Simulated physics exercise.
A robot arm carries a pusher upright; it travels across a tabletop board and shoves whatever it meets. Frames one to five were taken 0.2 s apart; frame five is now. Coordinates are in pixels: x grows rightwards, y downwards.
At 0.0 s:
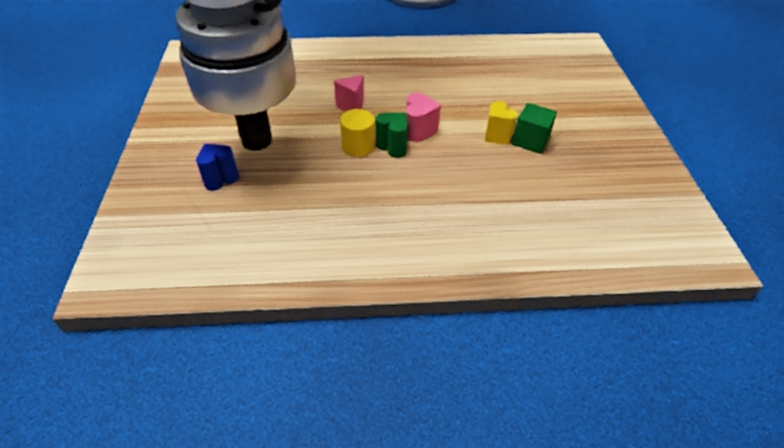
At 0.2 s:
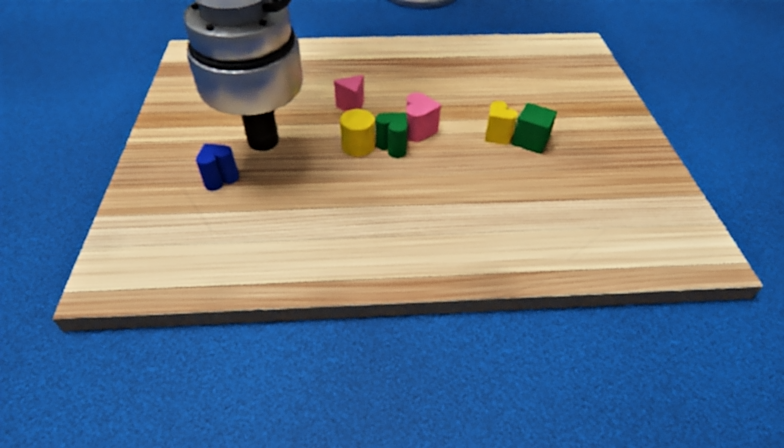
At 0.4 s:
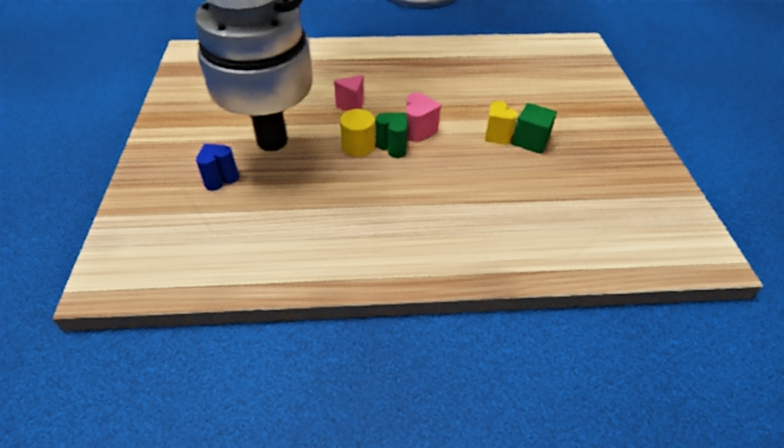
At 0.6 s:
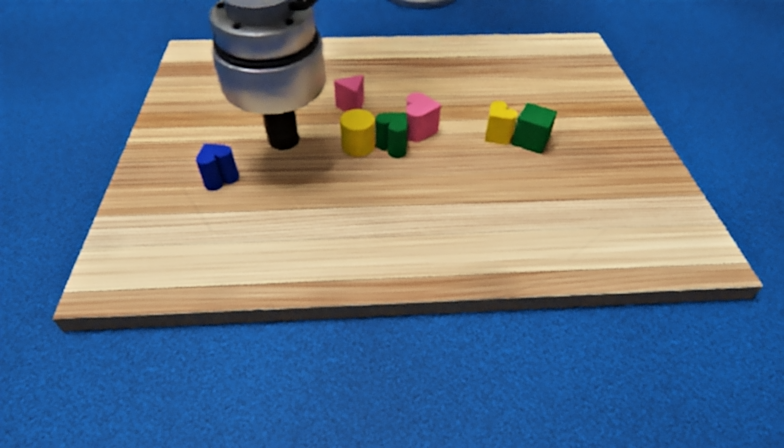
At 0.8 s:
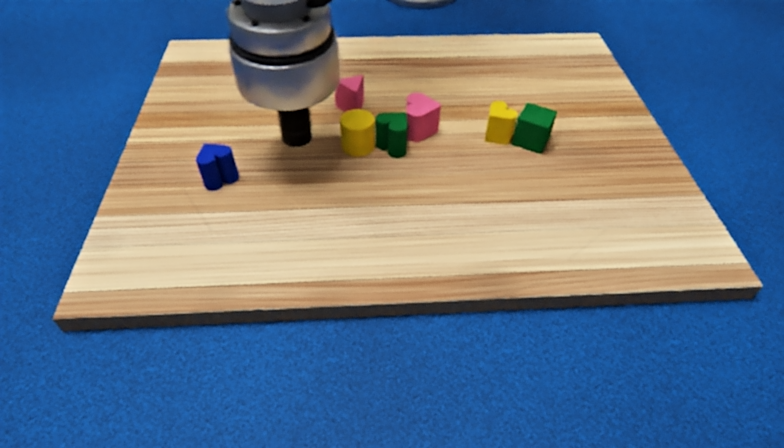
On a wooden board, a robot arm's black tip slides slightly right among still, colored blocks.
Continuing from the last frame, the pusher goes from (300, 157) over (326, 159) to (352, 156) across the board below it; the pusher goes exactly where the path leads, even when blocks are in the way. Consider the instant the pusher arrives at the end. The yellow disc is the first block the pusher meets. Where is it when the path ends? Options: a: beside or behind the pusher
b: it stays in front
Choice b: It stays in front.
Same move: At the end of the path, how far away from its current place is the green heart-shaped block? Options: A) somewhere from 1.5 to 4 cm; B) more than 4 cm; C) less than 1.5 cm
The answer is C.
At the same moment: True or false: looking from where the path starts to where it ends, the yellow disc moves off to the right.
Answer: False.
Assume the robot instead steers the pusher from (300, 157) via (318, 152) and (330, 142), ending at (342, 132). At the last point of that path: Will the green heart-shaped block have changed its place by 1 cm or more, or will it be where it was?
It shifts.
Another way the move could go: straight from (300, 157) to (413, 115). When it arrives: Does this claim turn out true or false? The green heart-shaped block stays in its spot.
That statement is not accurate.
What follows on the original path. Halfway along, pusher at (325, 140); nothing pushed yet.
At the end, pusher at (351, 138); blue heart-shaped block still; yellow disc at (370, 113); green heart-shaped block at (401, 116), turned 45° clockwise; pink heart-shaped block at (424, 104), turned 15° anticlockwise.
